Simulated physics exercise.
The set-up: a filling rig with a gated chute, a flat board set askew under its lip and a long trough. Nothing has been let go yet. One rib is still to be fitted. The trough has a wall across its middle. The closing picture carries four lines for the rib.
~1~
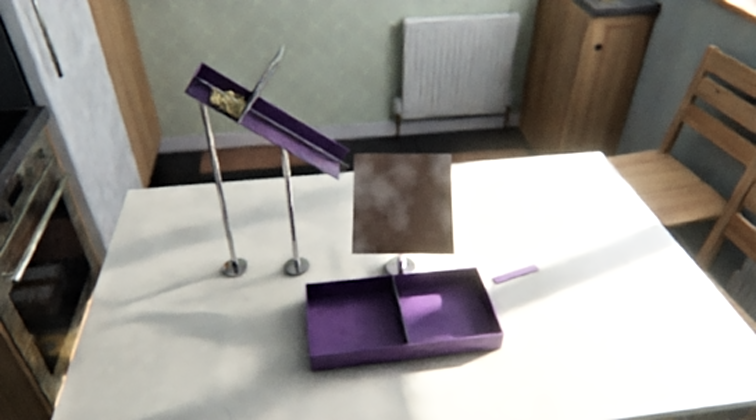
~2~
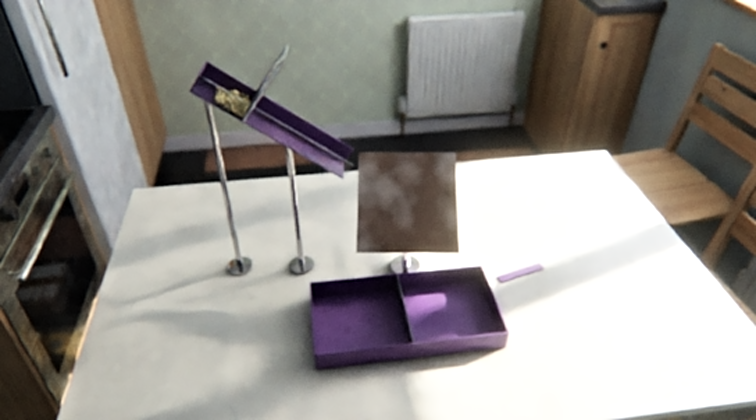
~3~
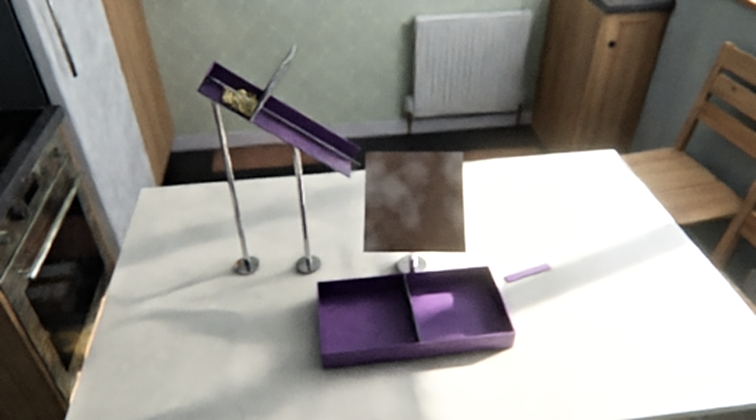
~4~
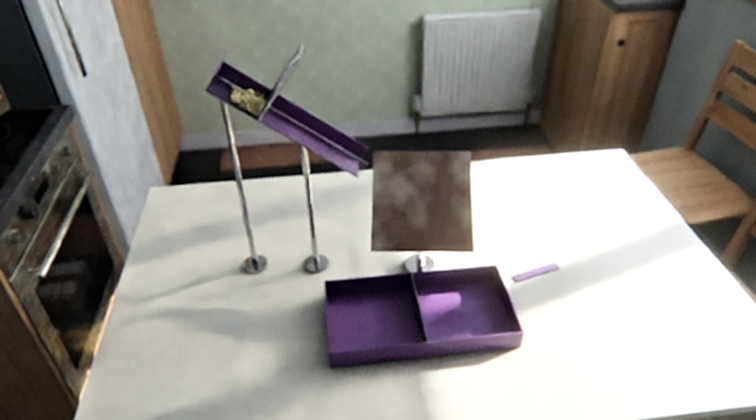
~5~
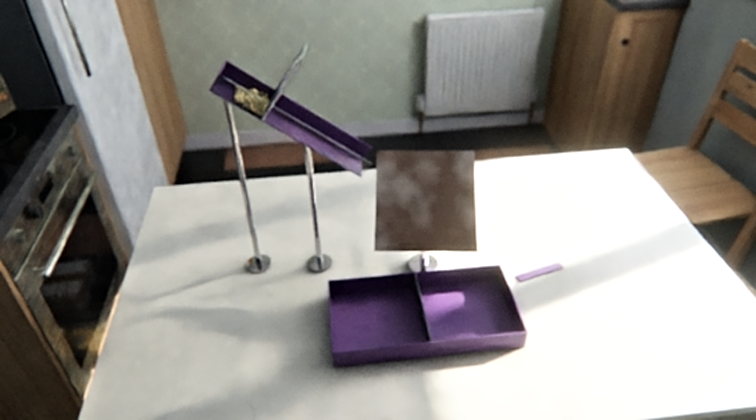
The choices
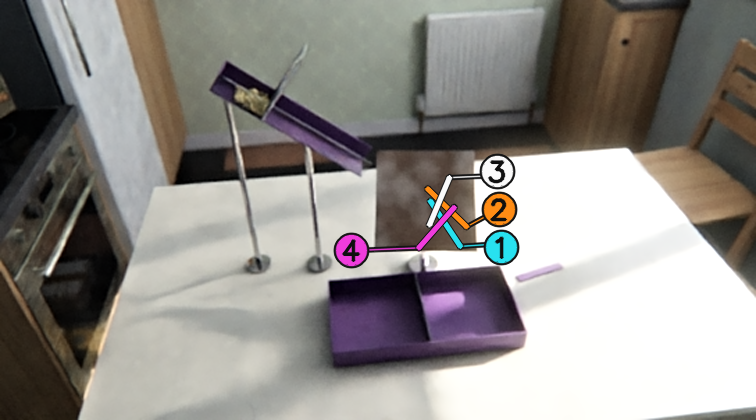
A purple chute on two thin metal legs slopes down to the right above a pale table in a sunlit kitchen, seen from slightly above, with a radiator and wooden chair behind. A small pale-yellow load sits behind its raised gate at the upper left, while a mottled brown board stands tilted behind a divided purple trough. The camera drifts slightly, shifting everything rightward, and nothing else visibly moves.
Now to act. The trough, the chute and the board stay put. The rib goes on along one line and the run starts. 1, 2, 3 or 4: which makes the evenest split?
3 works best here.
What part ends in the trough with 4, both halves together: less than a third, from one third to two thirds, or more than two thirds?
It is more than two thirds.
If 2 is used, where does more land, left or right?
The right half.
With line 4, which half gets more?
The left half.
On the marked copy, line 1 from (430, 201) to (460, 246); line 2 from (427, 188) to (466, 226); line 3 from (449, 177) to (429, 224); line 4 from (454, 207) to (418, 247).
Choosing 1, of what is caught, a small part in the left half, nearly all in the right.
Choosing 2, of what is caught, a small part in the left half, nearly all in the right.
Choosing 3, of what is caught, about two thirds in the left half, about a third in the right.
Choosing 4, of what is caught, most in the left half, a small part in the right.
